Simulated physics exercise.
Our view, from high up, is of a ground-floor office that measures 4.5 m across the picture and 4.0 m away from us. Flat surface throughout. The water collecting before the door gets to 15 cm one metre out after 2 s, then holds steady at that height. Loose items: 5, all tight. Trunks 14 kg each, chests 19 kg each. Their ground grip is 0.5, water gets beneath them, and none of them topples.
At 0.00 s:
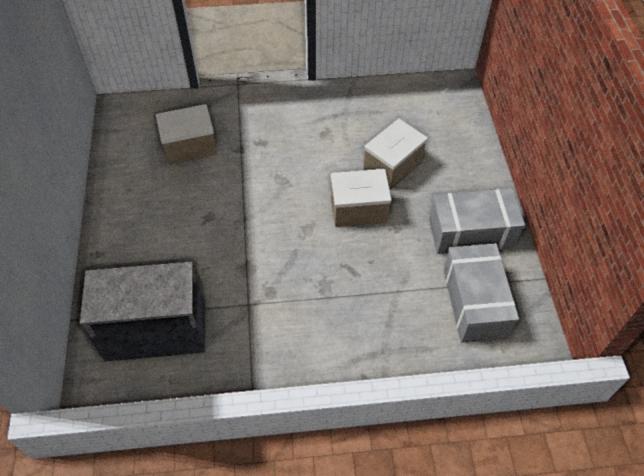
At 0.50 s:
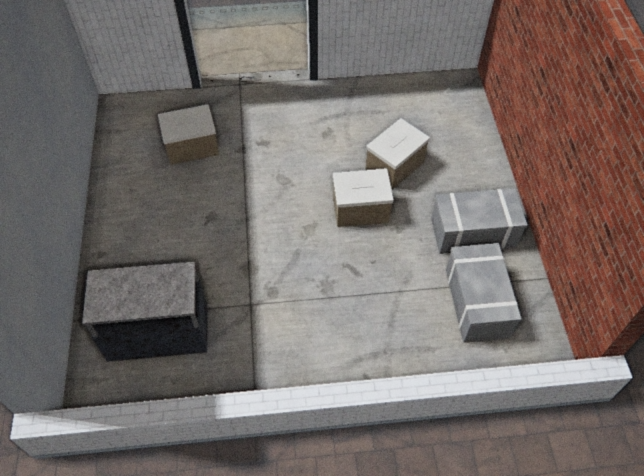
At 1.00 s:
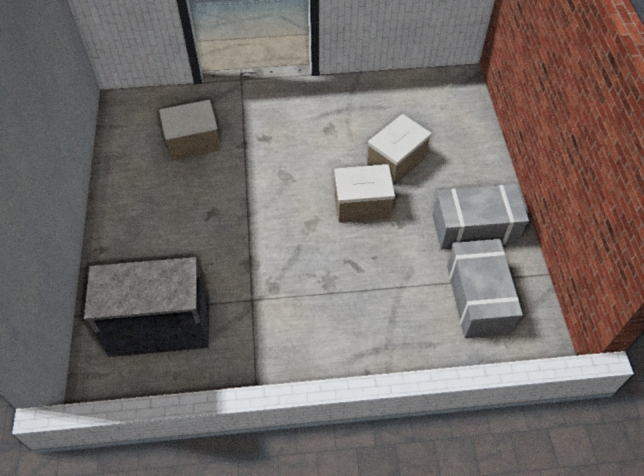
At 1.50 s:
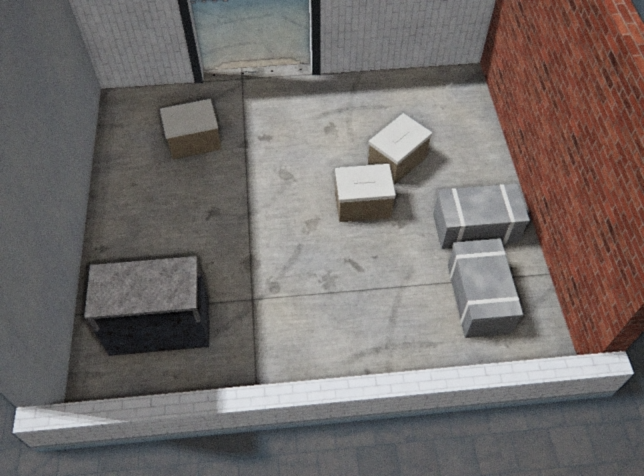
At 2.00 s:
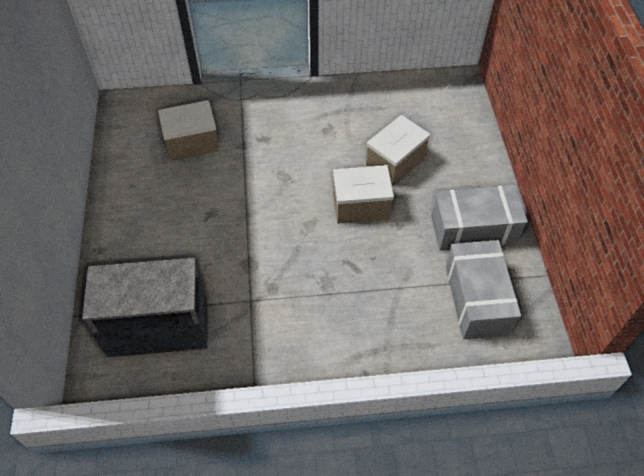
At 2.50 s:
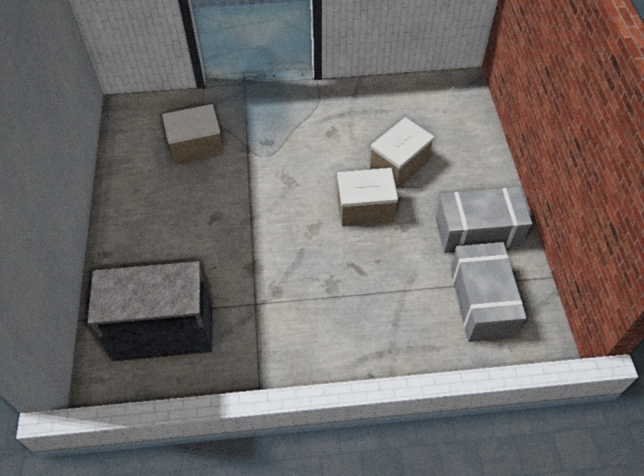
In a walled ground-floor room, water seeps through the doorway while the boxes stay still.
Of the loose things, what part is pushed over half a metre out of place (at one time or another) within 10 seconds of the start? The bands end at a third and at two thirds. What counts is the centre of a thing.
It falls in the low range.
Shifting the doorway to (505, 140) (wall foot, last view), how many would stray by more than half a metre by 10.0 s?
Count: 1.
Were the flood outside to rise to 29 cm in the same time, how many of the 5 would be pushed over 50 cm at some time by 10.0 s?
Count under that change: 5.
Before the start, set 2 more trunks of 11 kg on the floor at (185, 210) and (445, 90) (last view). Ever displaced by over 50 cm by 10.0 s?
Taking them in order, the first is within that distance and the second is within that distance.
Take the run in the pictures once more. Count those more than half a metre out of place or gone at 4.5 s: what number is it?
Count: 0.
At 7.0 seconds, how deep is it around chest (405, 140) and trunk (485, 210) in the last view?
Depth approx. 4 cm / 1 cm.
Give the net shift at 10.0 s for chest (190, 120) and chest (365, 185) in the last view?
One is off by 0 cm, the other by 0 cm, in the order asked.
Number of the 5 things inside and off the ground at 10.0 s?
At that moment it comes to 1.
After 3.5 s 0 of 5 are over 50 cm from their spots; 0 afloat.
After 4.5 s 0 of 5 are over 50 cm from their spots; 0 afloat.
After 7.0 s 0 of 5 are over 50 cm from their spots; 0 afloat.
After 10.0 s 0 of 5 are over 50 cm from their spots, and 0 have been at some point; 1 afloat.
